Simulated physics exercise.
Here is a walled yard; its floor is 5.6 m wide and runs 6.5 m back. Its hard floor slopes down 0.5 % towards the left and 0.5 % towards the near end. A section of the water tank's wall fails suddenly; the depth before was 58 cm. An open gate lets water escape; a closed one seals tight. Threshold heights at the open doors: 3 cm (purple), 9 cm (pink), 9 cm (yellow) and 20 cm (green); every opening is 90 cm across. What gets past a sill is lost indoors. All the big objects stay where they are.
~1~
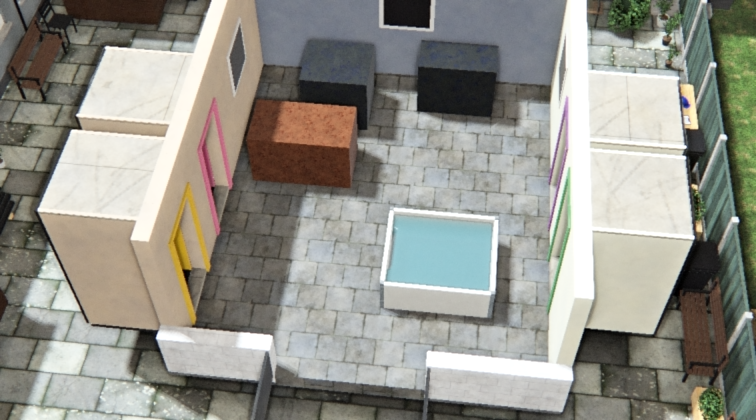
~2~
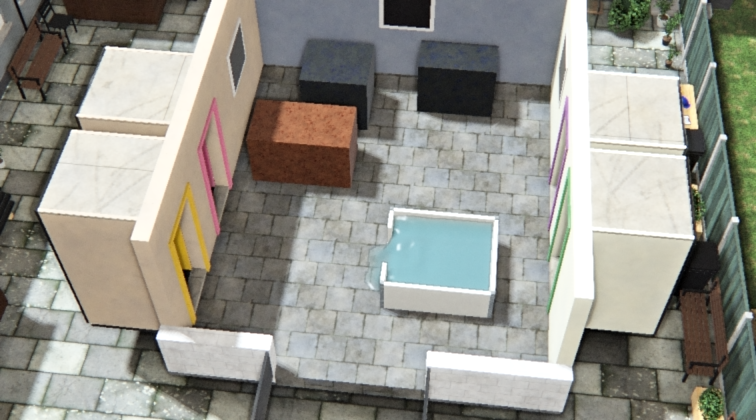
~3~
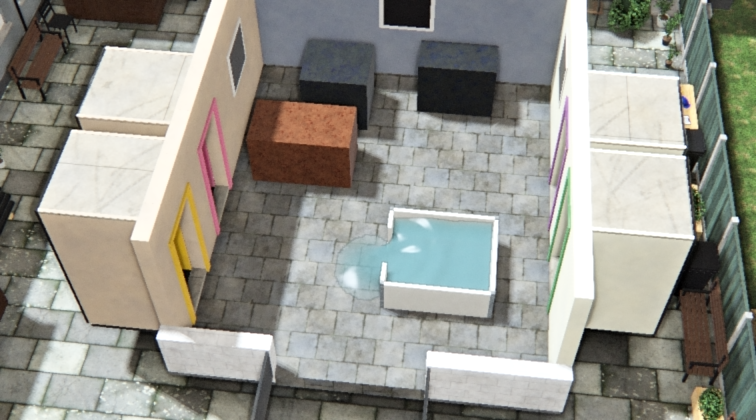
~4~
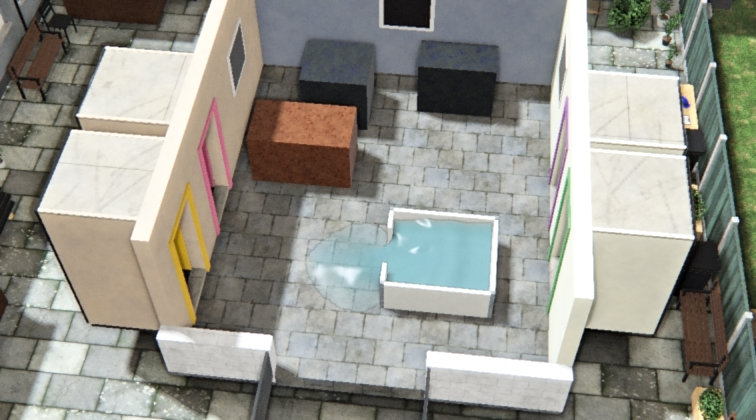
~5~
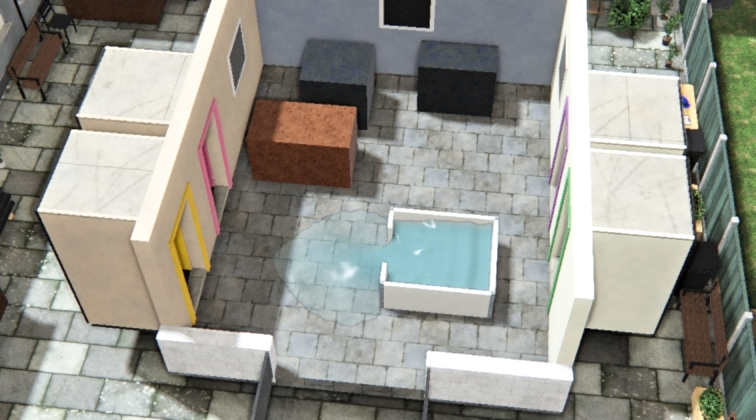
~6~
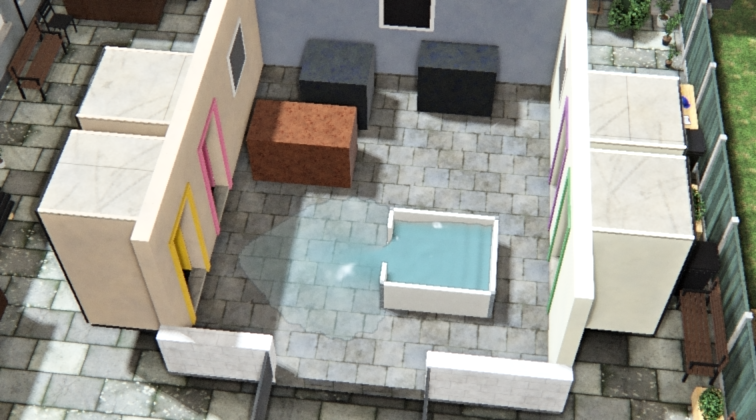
Water pours through a gap in the white tank's left side and spreads left across the paving.
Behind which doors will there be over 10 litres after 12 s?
The water let in: At the purple door it keeps below the limit; at the pink door it goes over the limit; at the yellow door it passes the limit; at the green door it stays under the limit.
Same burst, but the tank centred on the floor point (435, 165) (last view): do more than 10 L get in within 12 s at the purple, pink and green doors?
Then: Purple not over, pink not over, green not over.
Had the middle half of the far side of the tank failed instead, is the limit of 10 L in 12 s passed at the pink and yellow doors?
Then: Pink below, yellow not over.
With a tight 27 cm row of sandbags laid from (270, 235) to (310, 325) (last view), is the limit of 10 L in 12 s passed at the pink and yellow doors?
Then: Pink above, yellow not over.
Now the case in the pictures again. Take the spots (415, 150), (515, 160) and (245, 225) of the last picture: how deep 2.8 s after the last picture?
About 0, 0 and 11 cm.
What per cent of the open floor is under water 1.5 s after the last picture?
Near 30 per cent is wet.
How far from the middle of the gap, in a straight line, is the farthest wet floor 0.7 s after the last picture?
Roughly 3.4 m.
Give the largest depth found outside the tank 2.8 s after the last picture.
Roughly 16 cm.
Then, 0.7 s after the last picture water covers 30 % of the floor and is deepest (24 cm) near (373, 272); purple door not reached, pink door 15 cm at the sill, 1 L in, yellow door 15 cm at the sill, 3 L in, green door not reached.
Then, 1.5 s after the last picture water covers 30 % of the floor and is deepest (26 cm) near (192, 332); purple door not reached, pink door 20 cm at the sill, 25 L in, yellow door 19 cm at the sill, 30 L in, green door not reached.
Then, 2.8 s after the last picture water covers 35 % of the floor and is deepest (16 cm) near (222, 258); purple door not reached, pink door 12 cm at the sill, 60 L in, yellow door 13 cm at the sill, 63 L in, green door not reached.
Then, 6.3 s after the last picture water covers 50 % of the floor and is deepest (11 cm) near (186, 352); purple door not reached, pink door 8 cm at the sill, 74 L in, yellow door 10 cm at the sill, 80 L in, green door not reached.
Then, 11.3 s after the last picture water covers 80 % of the floor and is deepest (8 cm) near (186, 352); purple door 2 cm at the sill, 0 L in, pink door 6 cm at the sill, 75 L in, yellow door 7 cm at the sill, 81 L in, green door 2 cm at the sill, 0 L in.
